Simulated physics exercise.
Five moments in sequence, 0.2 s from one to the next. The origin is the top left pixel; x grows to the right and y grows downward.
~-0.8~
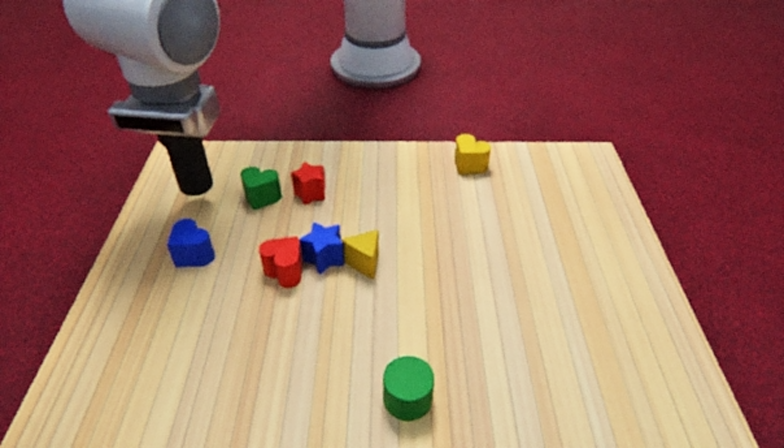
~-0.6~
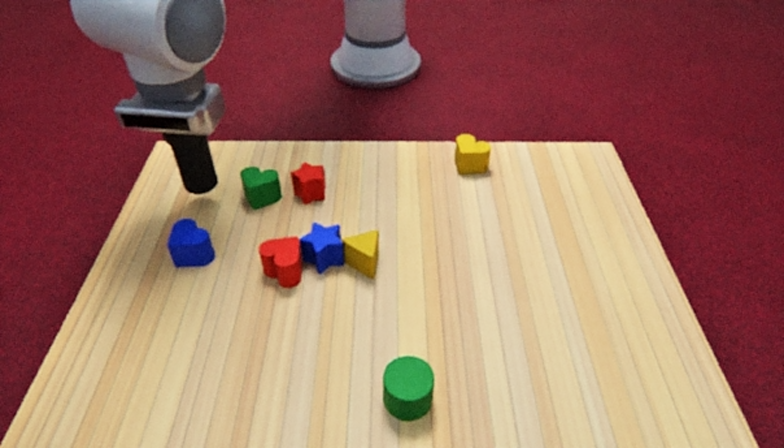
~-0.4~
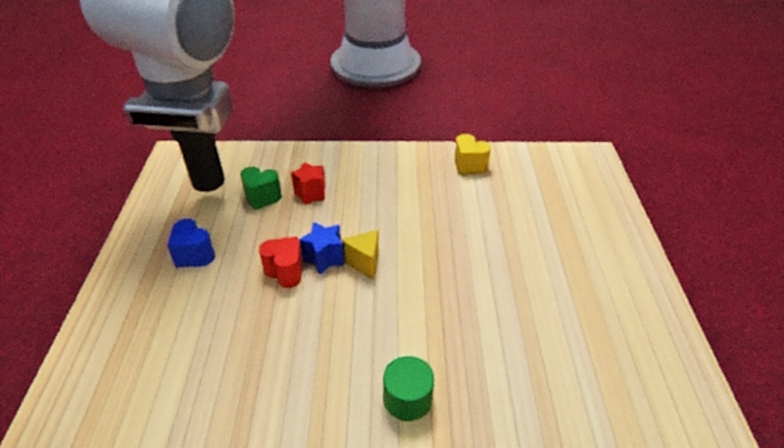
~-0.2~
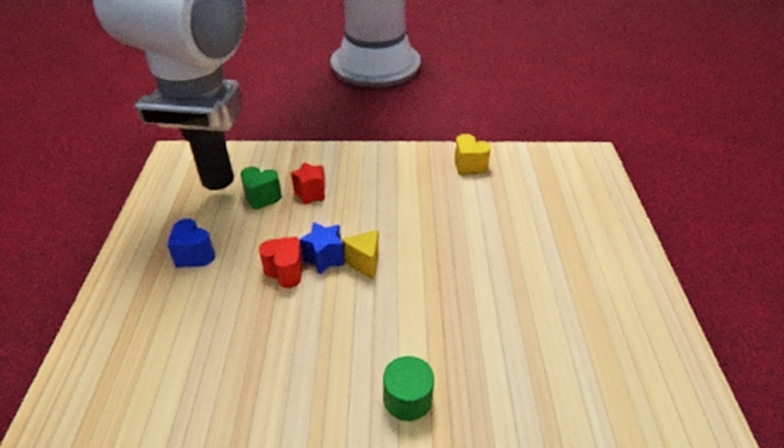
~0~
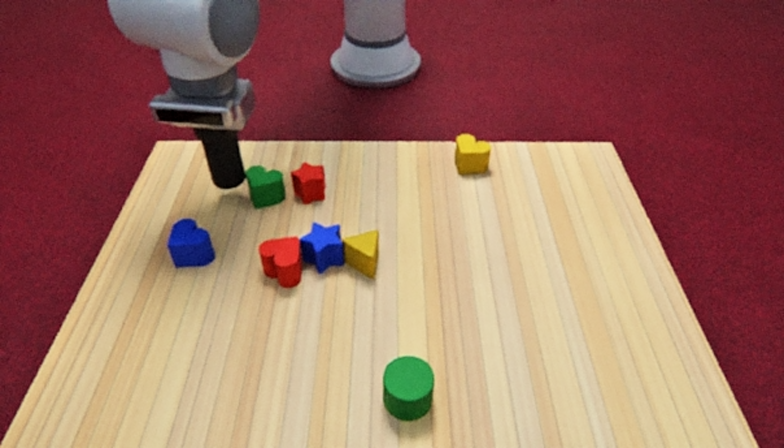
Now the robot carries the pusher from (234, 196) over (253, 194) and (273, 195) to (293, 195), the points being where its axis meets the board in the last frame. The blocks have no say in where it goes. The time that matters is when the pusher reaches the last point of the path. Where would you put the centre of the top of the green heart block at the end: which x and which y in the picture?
Expect it around (318, 180).
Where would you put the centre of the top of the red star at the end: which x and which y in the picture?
For the centre of its top, I'd go with (343, 171).
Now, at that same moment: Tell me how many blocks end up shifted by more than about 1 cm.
Counting only shifts above 1 cm, I get two blocks.
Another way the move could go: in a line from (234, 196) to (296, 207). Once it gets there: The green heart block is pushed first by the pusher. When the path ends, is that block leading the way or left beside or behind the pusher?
The pusher keeps it before itself.
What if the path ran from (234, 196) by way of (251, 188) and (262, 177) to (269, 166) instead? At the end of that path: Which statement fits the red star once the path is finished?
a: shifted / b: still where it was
b: Still where it was.
What follows on the original path. Halfway along, pusher at (261, 179); green heart block at (289, 177), turned 40° clockwise; red star at (316, 171).
At the end, pusher at (290, 179); green heart block at (318, 180), turned 45° clockwise; red star at (343, 171), turned 35° anticlockwise.
